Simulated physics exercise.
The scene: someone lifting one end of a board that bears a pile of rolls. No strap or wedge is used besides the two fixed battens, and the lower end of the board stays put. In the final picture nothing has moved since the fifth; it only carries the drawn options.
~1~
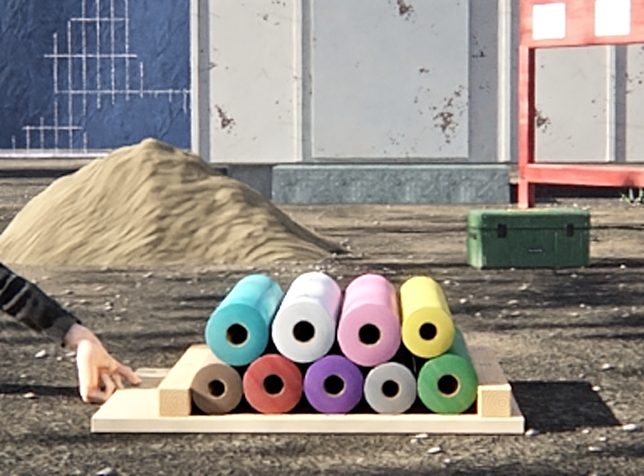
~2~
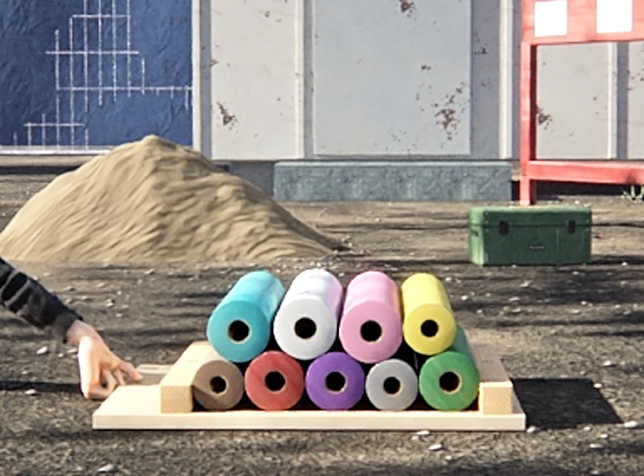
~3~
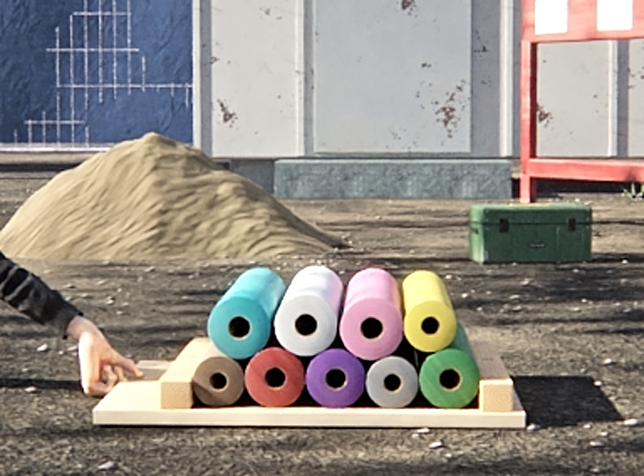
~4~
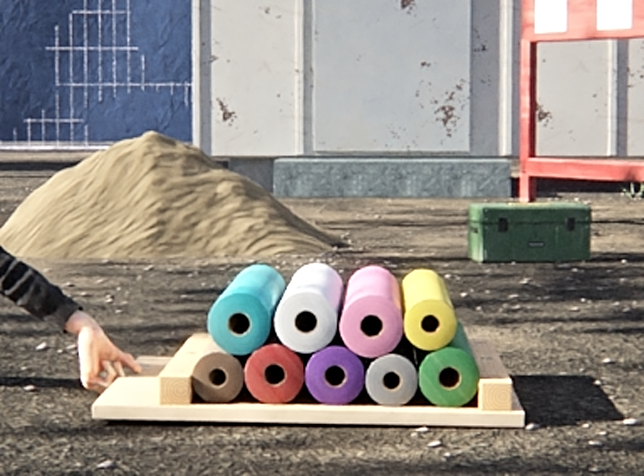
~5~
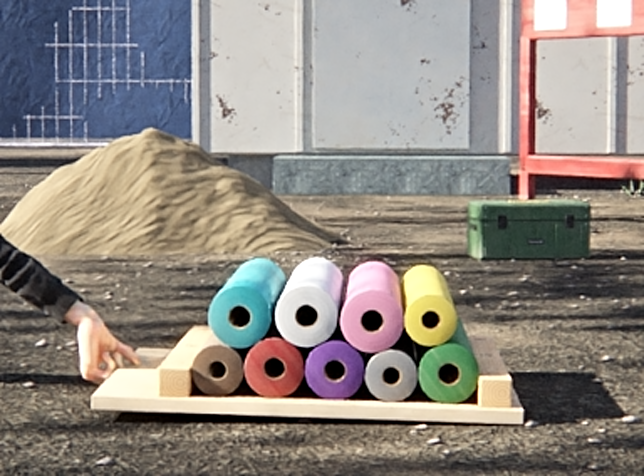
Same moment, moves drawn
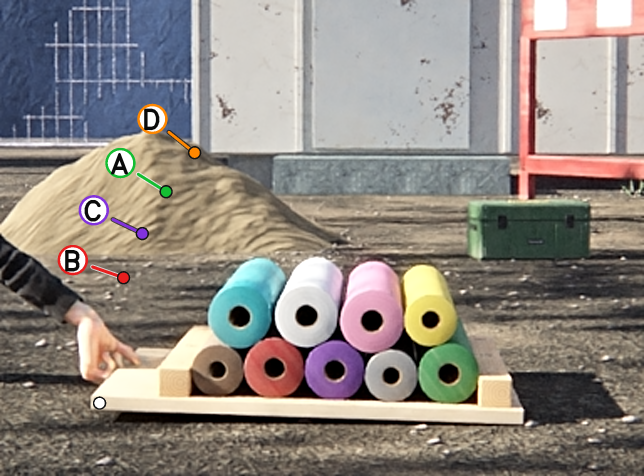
A hand at the left slowly raised its end of a wooden board by a small amount, while the colourful rolls stacked in two rows on it stayed in place between the end blocks.
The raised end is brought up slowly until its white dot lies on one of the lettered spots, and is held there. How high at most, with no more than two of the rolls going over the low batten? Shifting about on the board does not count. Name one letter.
At most to C.
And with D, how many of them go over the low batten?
With D, four.
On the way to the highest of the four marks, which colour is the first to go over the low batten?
First is the yellow one.
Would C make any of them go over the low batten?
Yes.
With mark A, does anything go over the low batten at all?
Yes.
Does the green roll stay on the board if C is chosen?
Yes.
On the marked copy, A at (166, 192); B at (123, 278); C at (142, 234); D at (194, 152); the white dot at (100, 403).
With C. Early on, board at 16°.
Further on, board at 26°.
At the end, board at 26°, two over the low batten (pink, yellow).
As for the rest, A three over the low batten (pink, white, yellow); B none over the low batten; D four over the low batten (turquoise, pink, white, yellow).
